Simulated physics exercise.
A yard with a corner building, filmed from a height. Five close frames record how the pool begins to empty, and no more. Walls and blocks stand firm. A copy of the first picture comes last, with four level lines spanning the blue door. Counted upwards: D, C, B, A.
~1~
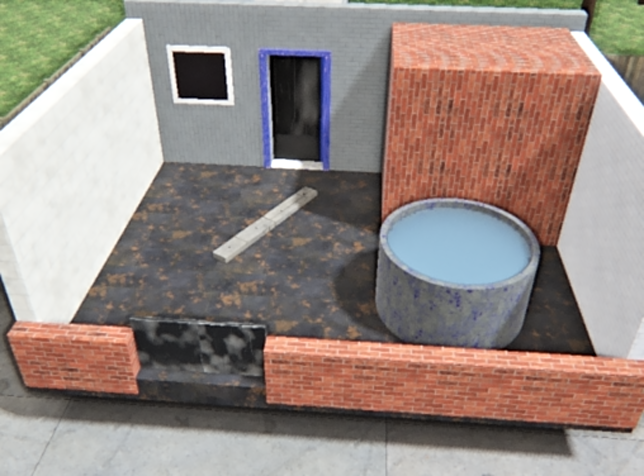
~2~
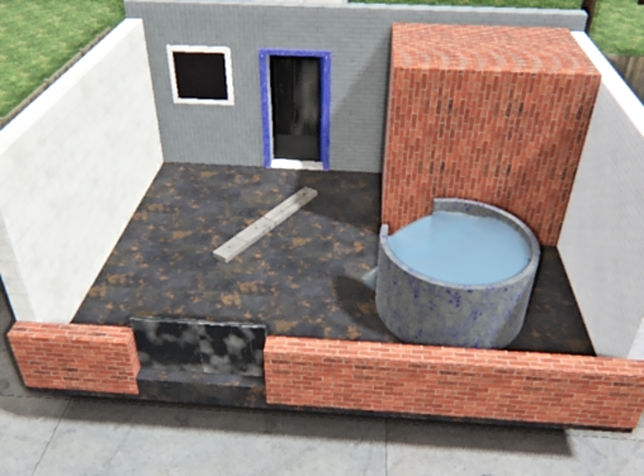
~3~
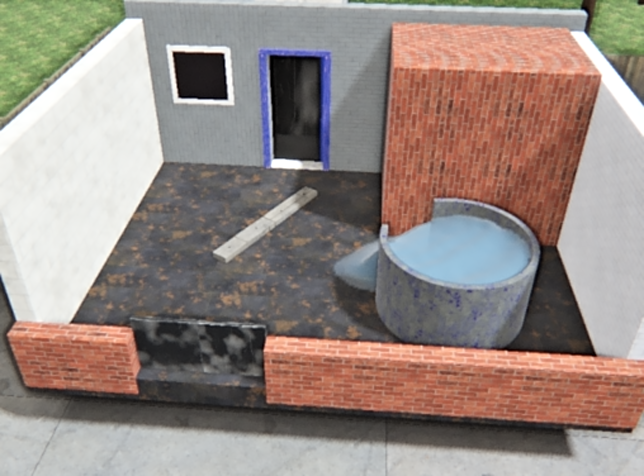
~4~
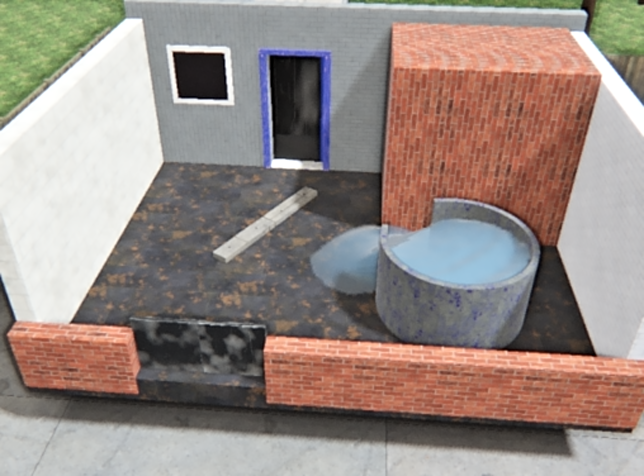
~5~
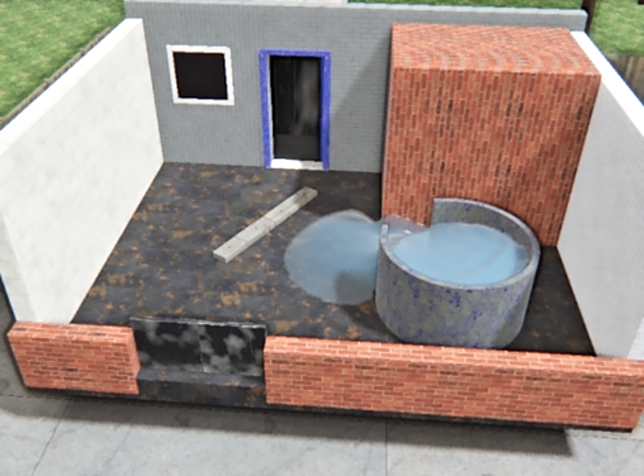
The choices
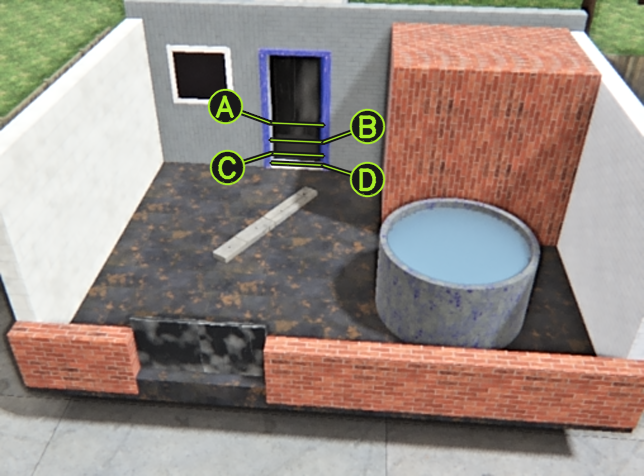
Water pouring from the broken left side of a round stone pool, spreading across the dark floor of a walled yard.
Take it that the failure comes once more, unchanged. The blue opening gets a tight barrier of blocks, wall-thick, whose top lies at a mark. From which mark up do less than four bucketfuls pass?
C will do.
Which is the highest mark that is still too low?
That would be D.
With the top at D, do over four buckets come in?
Yes.
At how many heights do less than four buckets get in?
Three of the four.
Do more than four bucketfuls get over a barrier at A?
No, that is safe.
On the marked copy, A at (296, 124); B at (296, 141); C at (297, 154); D at (297, 164); from the bottom up D, C, B, A.
If A is chosen, nothing gets over.
If B is chosen, nothing gets over.
If C is chosen, nothing gets over.
If D is chosen, about 10 bucketfuls get in.
